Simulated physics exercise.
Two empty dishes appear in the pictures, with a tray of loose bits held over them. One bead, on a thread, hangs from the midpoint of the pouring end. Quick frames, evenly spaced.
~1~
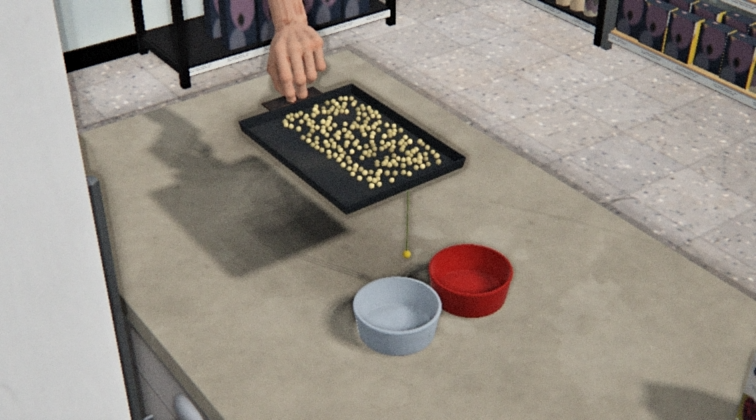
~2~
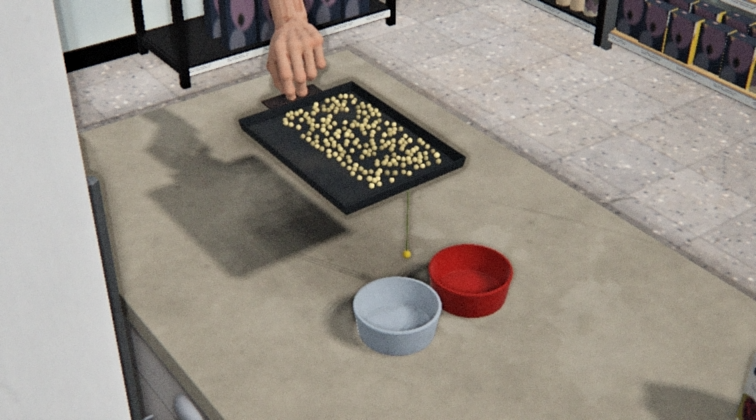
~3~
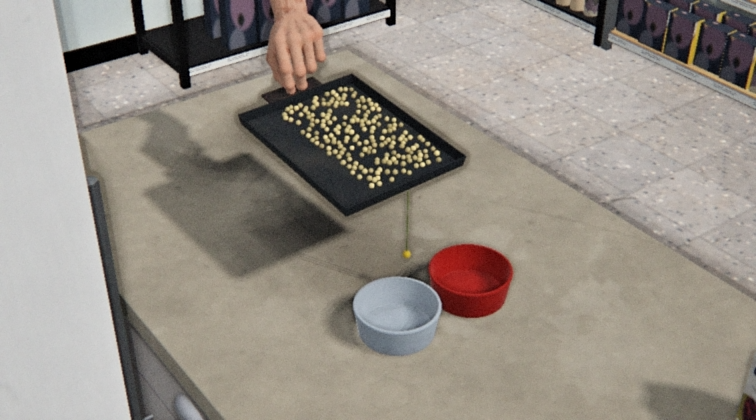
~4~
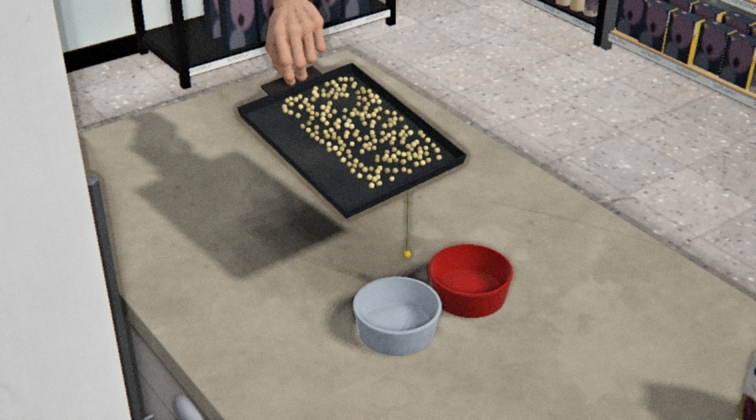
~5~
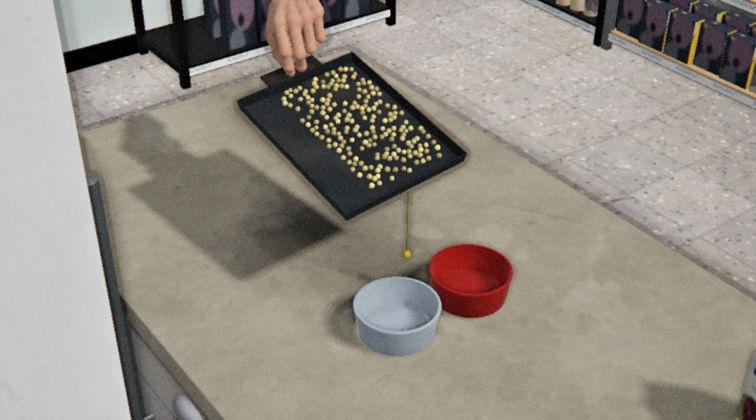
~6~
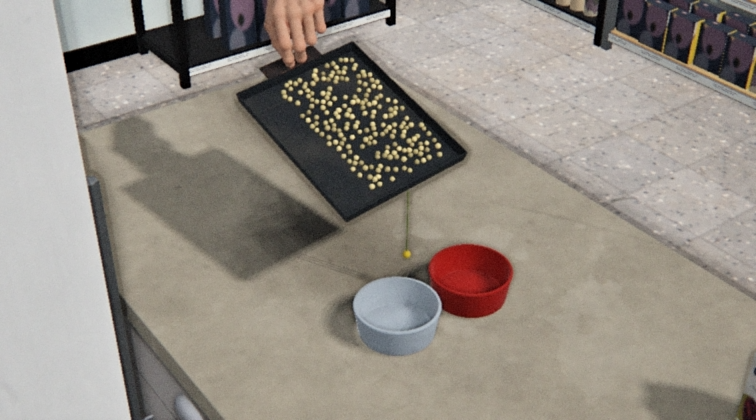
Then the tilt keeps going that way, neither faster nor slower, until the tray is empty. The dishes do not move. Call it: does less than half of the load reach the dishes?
Yes.
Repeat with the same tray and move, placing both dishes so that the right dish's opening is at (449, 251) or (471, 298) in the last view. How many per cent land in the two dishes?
About 80 per cent, then about 0 per cent.
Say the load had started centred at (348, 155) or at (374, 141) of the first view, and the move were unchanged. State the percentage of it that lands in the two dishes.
In order, 20 per cent then 30 per cent.
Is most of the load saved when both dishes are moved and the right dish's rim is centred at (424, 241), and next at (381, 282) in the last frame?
For the two tries in order: Exceeding half, exceeding half.
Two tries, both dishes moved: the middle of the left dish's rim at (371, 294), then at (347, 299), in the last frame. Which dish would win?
Place 1: The one on the left side; place 2: The one on the left side.
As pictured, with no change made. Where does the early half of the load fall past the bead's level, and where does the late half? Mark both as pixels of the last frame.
Roughly (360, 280) first, then roughly (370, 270).
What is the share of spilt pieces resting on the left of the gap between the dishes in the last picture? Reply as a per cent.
Left share: Close to 100 %.
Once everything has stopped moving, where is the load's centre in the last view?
The centre comes to rest close to (359, 317).
Just after the last frame, tray tipped steeply; the larger part on the tray; about a tenth in the left dish; just a few outside both; about a tenth in the air.
A moment on, tray tipped right over; roughly two thirds on the tray; about a tenth in the left dish; roughly a quarter outside both; about a tenth in the air.
Further on, tray tipped past a quarter turn; roughly a third in the left dish; just a few in the right dish; roughly two thirds outside both.
When it is over, tray tipped past a quarter turn; roughly a third in the left dish; just a few in the right dish; roughly two thirds outside both.
